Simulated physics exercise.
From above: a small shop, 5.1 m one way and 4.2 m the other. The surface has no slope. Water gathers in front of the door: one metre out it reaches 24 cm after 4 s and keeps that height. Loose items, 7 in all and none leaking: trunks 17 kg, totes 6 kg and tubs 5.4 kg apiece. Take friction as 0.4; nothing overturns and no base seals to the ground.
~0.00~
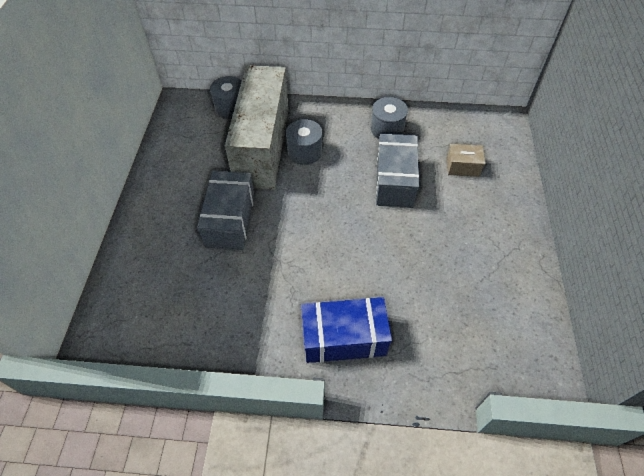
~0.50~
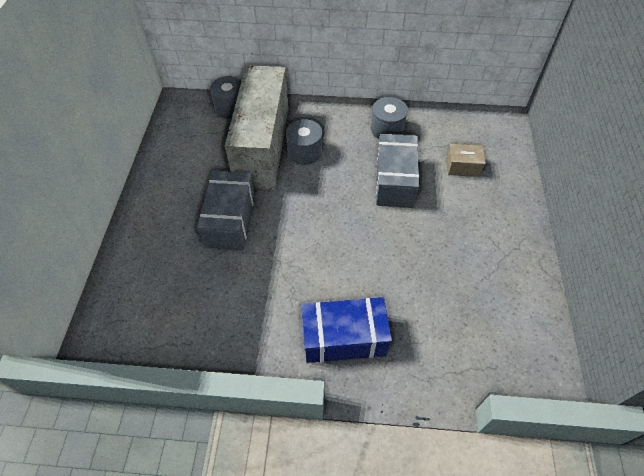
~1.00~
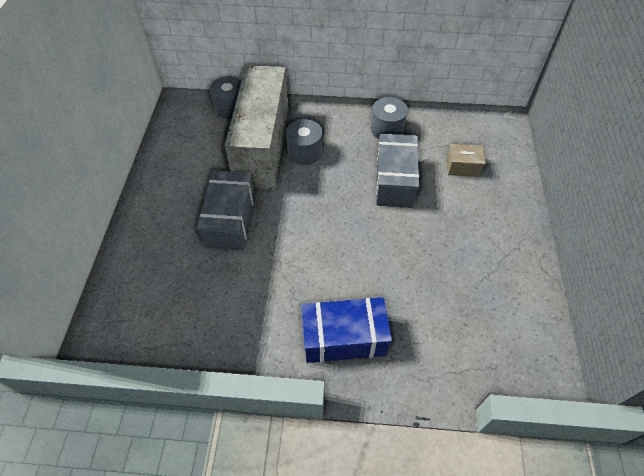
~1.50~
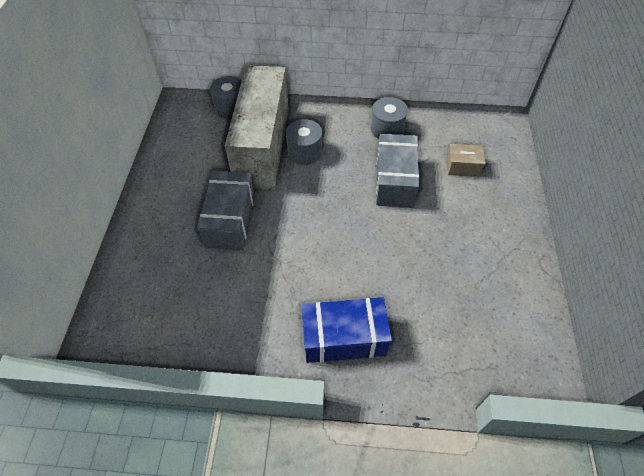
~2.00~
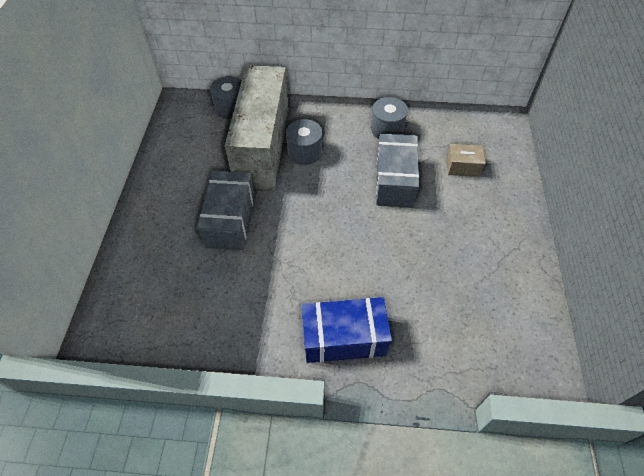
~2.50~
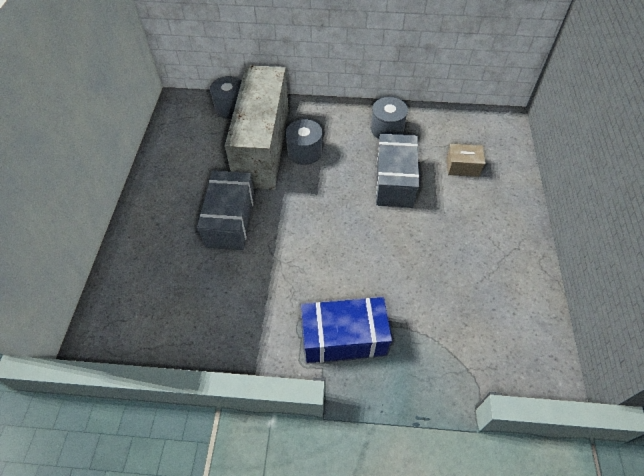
A blue trunk with two white bands sits near the front opening of a small walled shop, seen from high above. Behind it stand a tall pale block, dark grey boxes, round grey tubs and a small brown box toward the back right. Water darkens the paving outside, then seeps through the doorway and spreads toward the trunk, while the objects and the camera stay still.
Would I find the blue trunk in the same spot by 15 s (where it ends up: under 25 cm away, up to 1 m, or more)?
The blue trunk slides a little.
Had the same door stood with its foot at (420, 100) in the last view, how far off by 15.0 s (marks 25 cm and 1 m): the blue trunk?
Then the blue trunk ends far away.
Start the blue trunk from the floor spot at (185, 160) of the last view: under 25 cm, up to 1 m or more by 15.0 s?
It moves a short way.
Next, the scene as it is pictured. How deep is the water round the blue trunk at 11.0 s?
About 5 cm.
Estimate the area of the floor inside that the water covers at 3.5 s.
Roughly 3.0 m2.
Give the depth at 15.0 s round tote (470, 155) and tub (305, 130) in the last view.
Roughly 17 and 18 cm.
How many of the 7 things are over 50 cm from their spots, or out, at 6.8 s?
4 of them.
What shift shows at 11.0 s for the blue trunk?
Roughly 200 cm by then.
After 3.5 s the blue trunk is near (334, 296), 0.3 m from its start, aground; 0 afloat.
After 6.8 s the blue trunk is near (252, 223), 1.5 m from its start, aground; 4 afloat.
After 11.0 s the blue trunk is near (179, 252), 1.8 m from its start, aground; 6 afloat.
After 15.0 s the blue trunk is near (316, 273), 0.6 m from its start, afloat; 7 afloat.
